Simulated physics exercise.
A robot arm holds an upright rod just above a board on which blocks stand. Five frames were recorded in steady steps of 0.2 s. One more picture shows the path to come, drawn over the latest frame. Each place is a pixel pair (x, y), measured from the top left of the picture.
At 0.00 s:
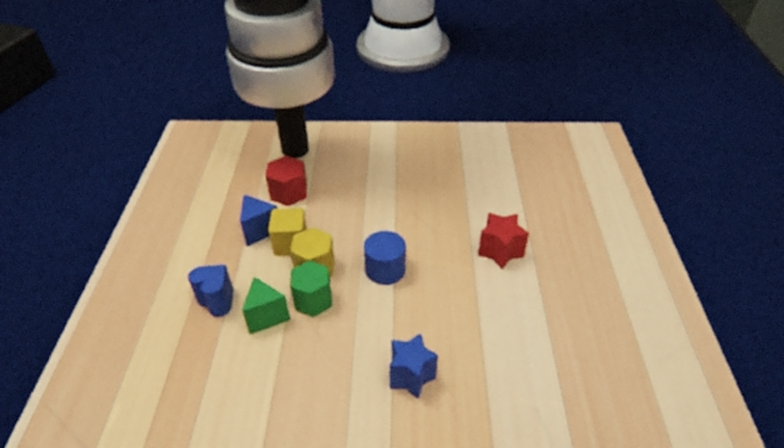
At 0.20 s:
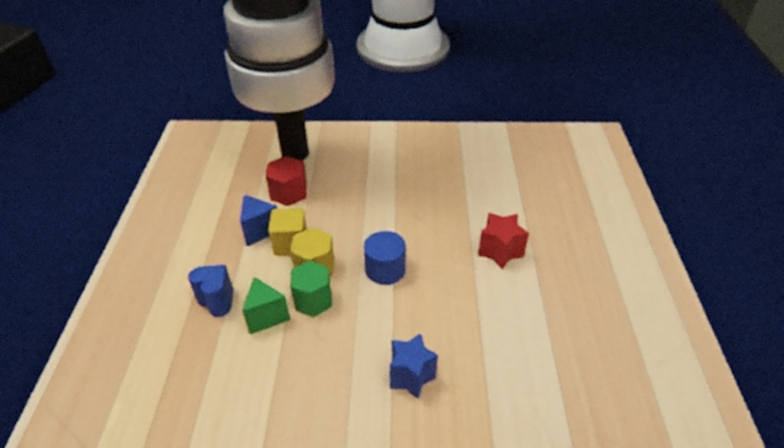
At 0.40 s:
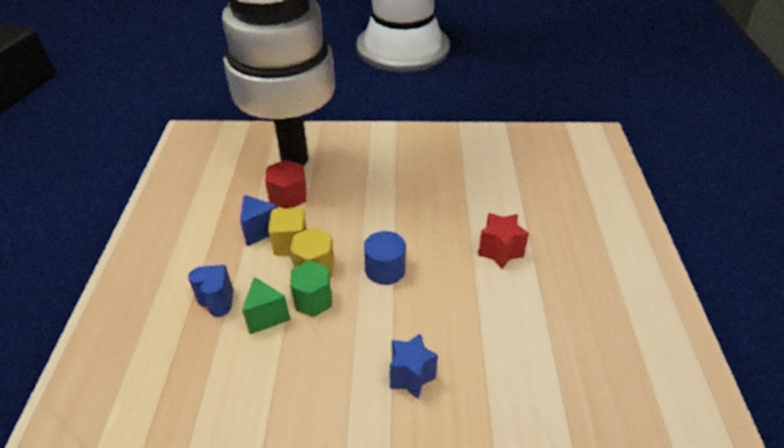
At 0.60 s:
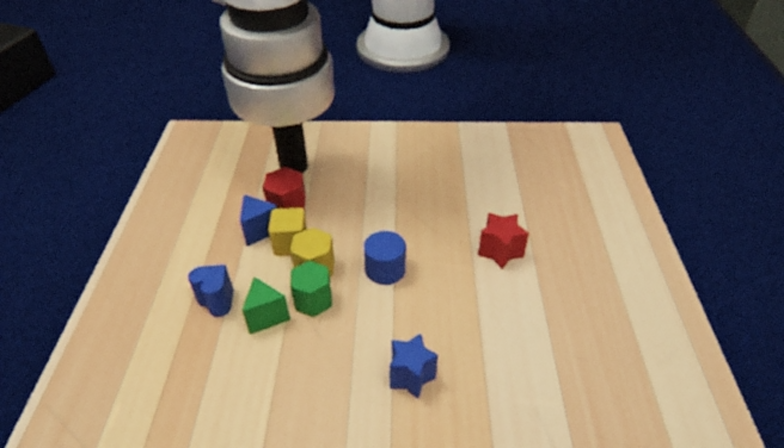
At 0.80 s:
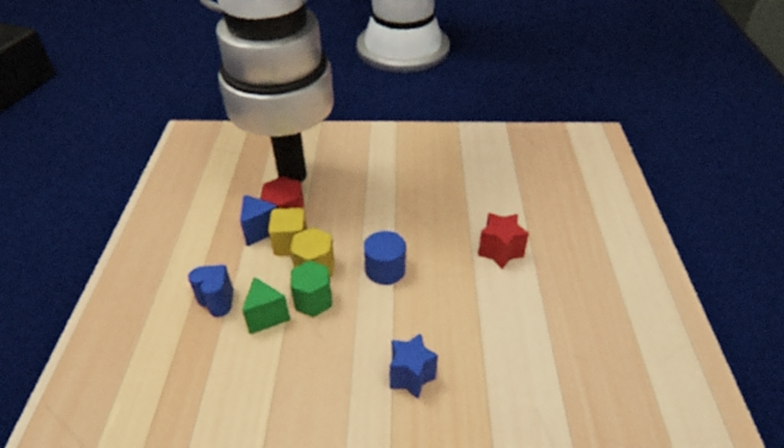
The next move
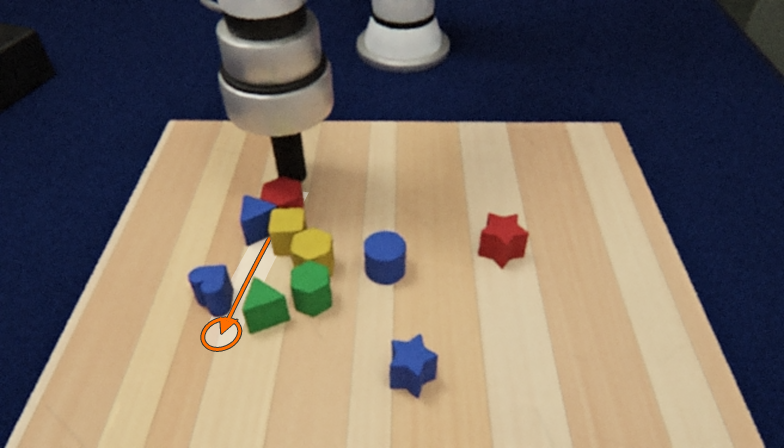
A robot arm lowered its black rod toward the near side of a wooden board, nudging the red hexagonal block a short way toward the blue triangle and yellow square, while the other blocks stayed still.
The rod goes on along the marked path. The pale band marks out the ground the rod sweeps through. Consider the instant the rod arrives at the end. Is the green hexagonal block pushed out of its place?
I expect so.
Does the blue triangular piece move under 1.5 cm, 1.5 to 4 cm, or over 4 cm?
I'd go with over 4 cm for this block.
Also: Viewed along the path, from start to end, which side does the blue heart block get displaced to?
The blue heart block is shifted sideways to the right, facing along the path from start to end.
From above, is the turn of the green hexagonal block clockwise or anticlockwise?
I'd predict that, seen from above, the green hexagonal block rotates clockwise.
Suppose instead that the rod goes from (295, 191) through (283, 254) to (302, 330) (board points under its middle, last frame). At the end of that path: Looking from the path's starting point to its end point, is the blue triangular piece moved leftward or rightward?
Its sideways move is to the right.
Path on the board, in a line from (295, 191) to (221, 334).
On the path given first. One third of the way, rod (270, 217); blue triangular piece (224, 247), turned 40° clockwise; red hexagonal block (258, 232), turned 25° anticlockwise; green hexagonal block (315, 286), turned 40° clockwise.
Two thirds of the way, rod (244, 265); blue heart block (182, 301), turned 30° clockwise; blue triangular piece (191, 272), turned 60° clockwise; red hexagonal block (228, 285), turned 15° anticlockwise; green hexagonal block (317, 291), turned 50° clockwise.
At the end, rod (216, 320); blue heart block (170, 312), turned 95° clockwise; blue triangular piece (190, 272), turned 65° clockwise; red hexagonal block (202, 346), turned 30° anticlockwise; green hexagonal block (317, 291), turned 50° clockwise.
